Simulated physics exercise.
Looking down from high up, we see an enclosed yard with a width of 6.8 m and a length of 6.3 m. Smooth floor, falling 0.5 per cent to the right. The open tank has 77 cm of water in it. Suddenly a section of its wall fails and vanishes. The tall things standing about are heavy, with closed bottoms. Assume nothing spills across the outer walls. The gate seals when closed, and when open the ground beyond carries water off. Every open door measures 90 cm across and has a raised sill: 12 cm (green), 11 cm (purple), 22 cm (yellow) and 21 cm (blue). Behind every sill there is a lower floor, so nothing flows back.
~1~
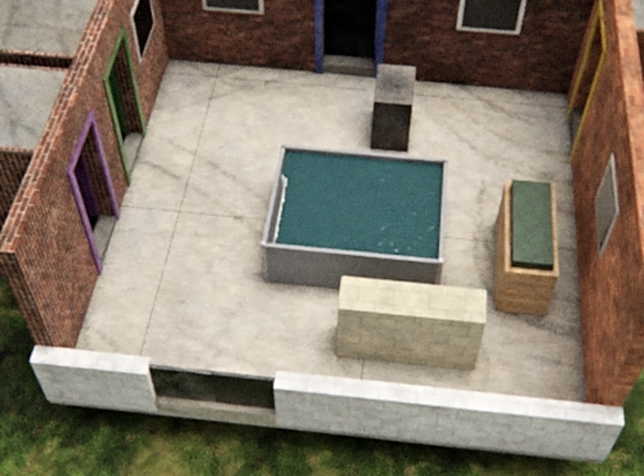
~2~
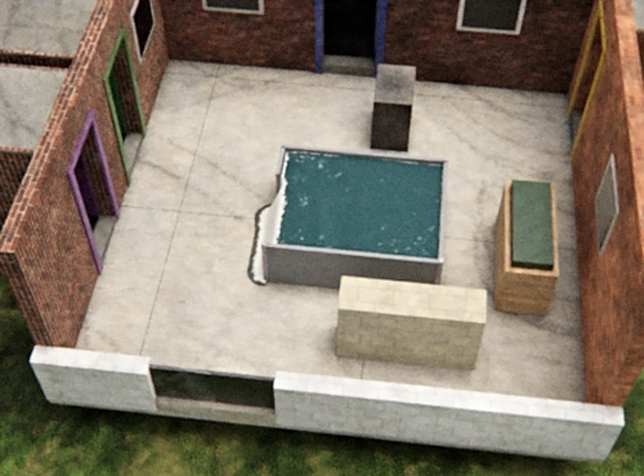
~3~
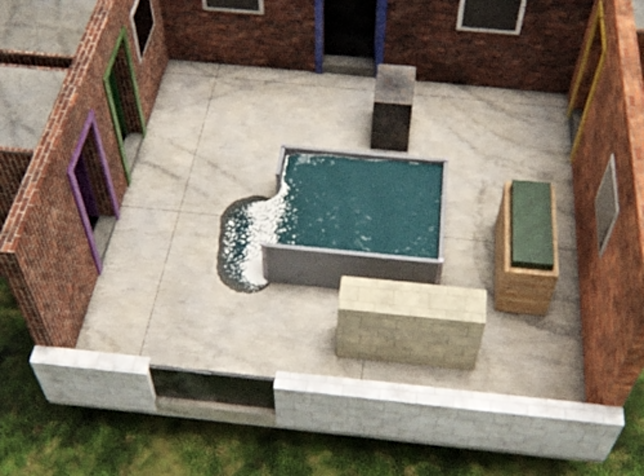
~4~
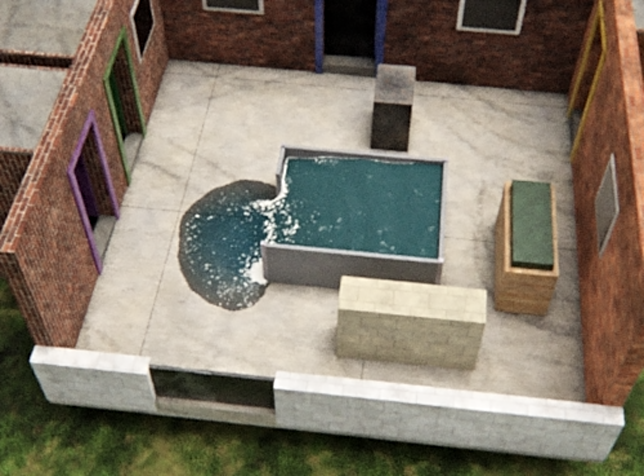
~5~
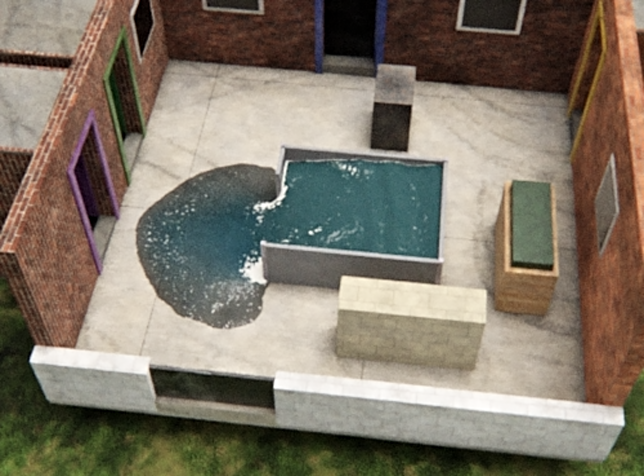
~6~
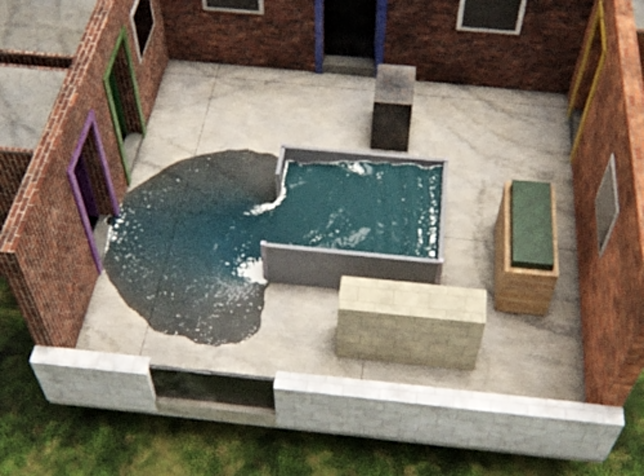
In this clip, an open tank of water stands in a brick-walled yard until its left side gives way, and water pours out through the gap, spreading leftward across the pale floor in a widening, rounded pool toward the purple-framed doorway.
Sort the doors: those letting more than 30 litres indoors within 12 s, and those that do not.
The green door is among those letting more in; the purple door is among those letting more in; the yellow door is among those that do not; the blue door is among those that do not.
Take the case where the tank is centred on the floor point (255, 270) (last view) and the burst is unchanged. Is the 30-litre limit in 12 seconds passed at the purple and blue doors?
Result - purple door exceeds it, blue door does not exceed it.
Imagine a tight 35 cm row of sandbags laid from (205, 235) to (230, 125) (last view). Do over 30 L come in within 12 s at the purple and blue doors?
Result: Purple door beyond the limit; blue door inside the limit.
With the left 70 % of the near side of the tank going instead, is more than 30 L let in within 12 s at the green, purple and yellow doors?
So green stays lower, purple stays lower, yellow stays lower.
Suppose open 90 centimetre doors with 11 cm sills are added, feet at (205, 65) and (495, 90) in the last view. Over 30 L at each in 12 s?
So the first one exceeds it, while the second one doesn't reach it.
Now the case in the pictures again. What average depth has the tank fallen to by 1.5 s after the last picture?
The mean depth is some 37 cm.
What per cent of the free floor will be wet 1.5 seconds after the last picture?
Covered: Roughly 30 per cent.
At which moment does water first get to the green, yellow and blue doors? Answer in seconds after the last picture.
So green at 0.2 s, yellow at 5.0 s, and blue at 2.6 s.
Then, 0.7 s after the last picture water covers 25 % of the floor and is deepest (38 cm) near (257, 252); green door 21 cm at the sill, 6 L in, purple door 27 cm at the sill, 111 L in, yellow door not reached, blue door not reached.
Then, 1.5 s after the last picture water covers 30 % of the floor and is deepest (42 cm) near (75, 352); green door 23 cm at the sill, 36 L in, purple door 36 cm at the sill, 271 L in, yellow door not reached, blue door not reached.
Then, 2.8 s after the last picture water covers 45 % of the floor and is deepest (26 cm) near (68, 375); green door 16 cm at the sill, 74 L in, purple door 24 cm at the sill, 423 L in, yellow door not reached, blue door 2 cm at the sill, 0 L in.
Then, 6.3 s after the last picture water covers 85 % of the floor and is deepest (16 cm) near (575, 431); green door 8 cm at the sill, 81 L in, purple door 12 cm at the sill, 502 L in, yellow door 8 cm at the sill, 0 L in, blue door 5 cm at the sill, 0 L in.
Then, 11.3 s after the last picture water covers 95 % of the floor and is deepest (14 cm) near (561, 171); green door 5 cm at the sill, 81 L in, purple door 6 cm at the sill, 504 L in, yellow door 14 cm at the sill, 0 L in, blue door 6 cm at the sill, 0 L in.
